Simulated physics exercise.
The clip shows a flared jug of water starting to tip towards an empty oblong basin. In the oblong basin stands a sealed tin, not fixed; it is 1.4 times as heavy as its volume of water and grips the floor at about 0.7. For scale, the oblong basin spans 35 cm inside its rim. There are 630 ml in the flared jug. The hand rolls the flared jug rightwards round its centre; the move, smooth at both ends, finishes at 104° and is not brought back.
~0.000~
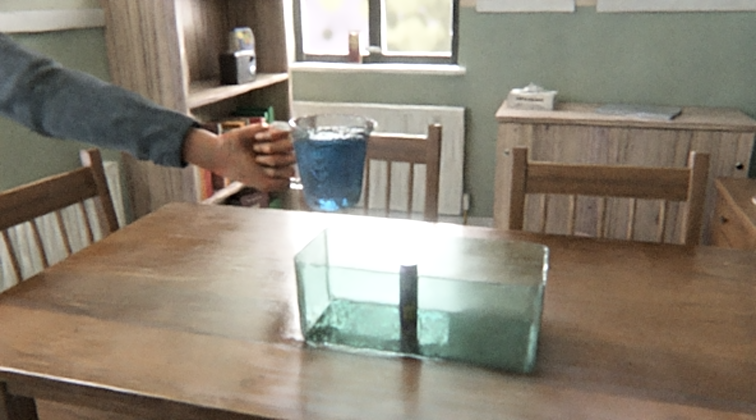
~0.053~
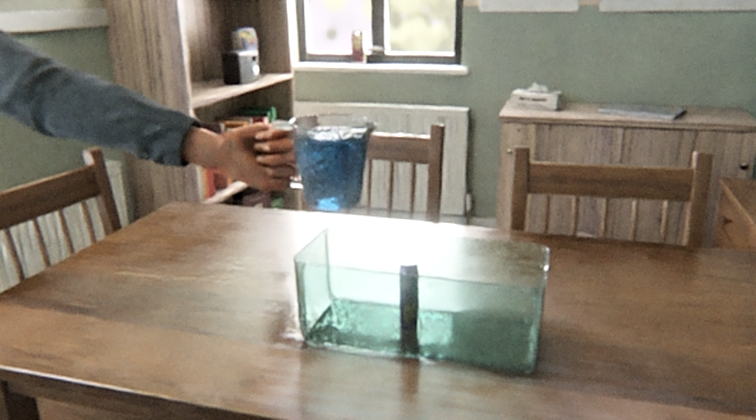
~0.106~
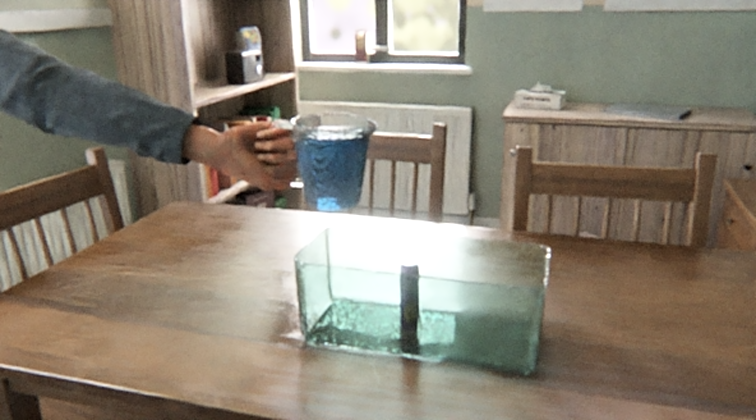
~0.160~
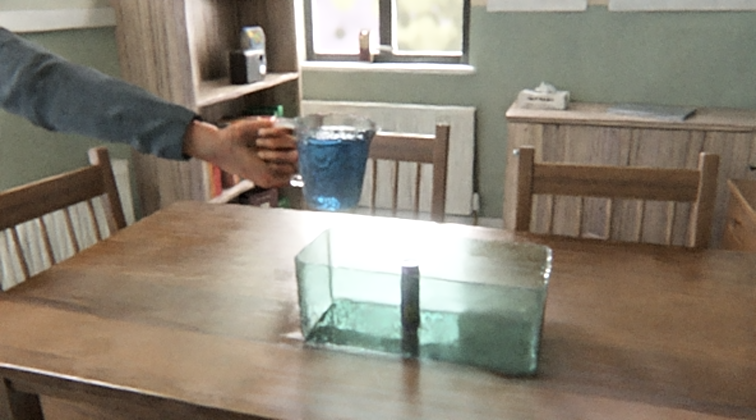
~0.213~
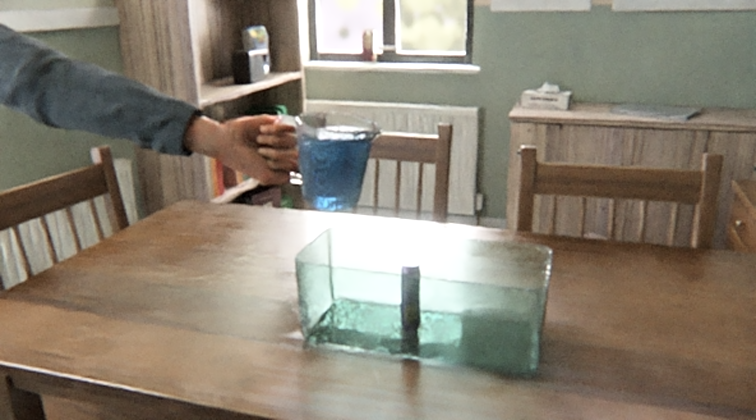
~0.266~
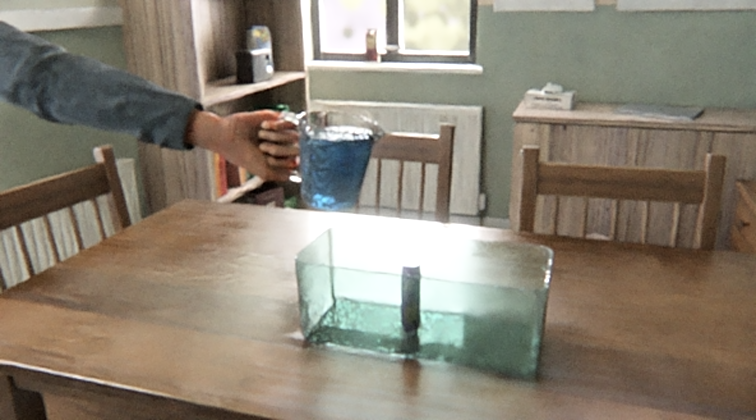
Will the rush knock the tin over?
The tin stays up.
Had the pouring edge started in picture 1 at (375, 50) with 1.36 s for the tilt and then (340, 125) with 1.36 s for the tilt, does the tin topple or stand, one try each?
First it keeps standing; then it topples.
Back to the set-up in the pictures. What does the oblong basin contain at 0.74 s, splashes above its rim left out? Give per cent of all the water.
About 6 per cent.
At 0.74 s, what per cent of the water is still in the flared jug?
Near 80 in a hundred.
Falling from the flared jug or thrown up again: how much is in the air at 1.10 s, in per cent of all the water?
Some 16 per cent.
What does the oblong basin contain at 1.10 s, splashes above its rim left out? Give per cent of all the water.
Near 58 in a hundred.
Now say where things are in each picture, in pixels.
In the first picture, it leans 0°; its right rim is at (376, 125); the water meets the walls at (299, 132) and (367, 135); the oblong basin's rim runs from (310, 243) to (546, 267); the tin's top is at (409, 264).
In the second picture, it leans 0°; its right rim is at (376, 126); the water meets the walls at (300, 132) and (367, 136).
In the third picture, it leans 2°; its right rim is at (378, 127); the water meets the walls at (301, 132) and (368, 136).
In the fourth picture, it leans 4°; its right rim is at (380, 128); the water meets the walls at (303, 132) and (370, 137).
In the fifth picture, it leans 6°; its right rim is at (382, 131); the water meets the walls at (304, 132) and (372, 137).
In the sixth picture, it leans 10°; its right rim is at (384, 134); the water meets the walls at (307, 132) and (375, 137).
By 0.74 s the tilt is 60° and 80 per cent is still to pour; the tin stands where it began.
By 1.10 s the tilt is 95° and 25 per cent is still to pour; the tin stands where it began.
By 1.46 s the tilt is 104° and 1 per cent is still to pour; the tin stands where it began.
By 1.86 s the tilt is 104° and 0 per cent is still to pour; the tin stands where it began.
At rest the tin stands where it began.
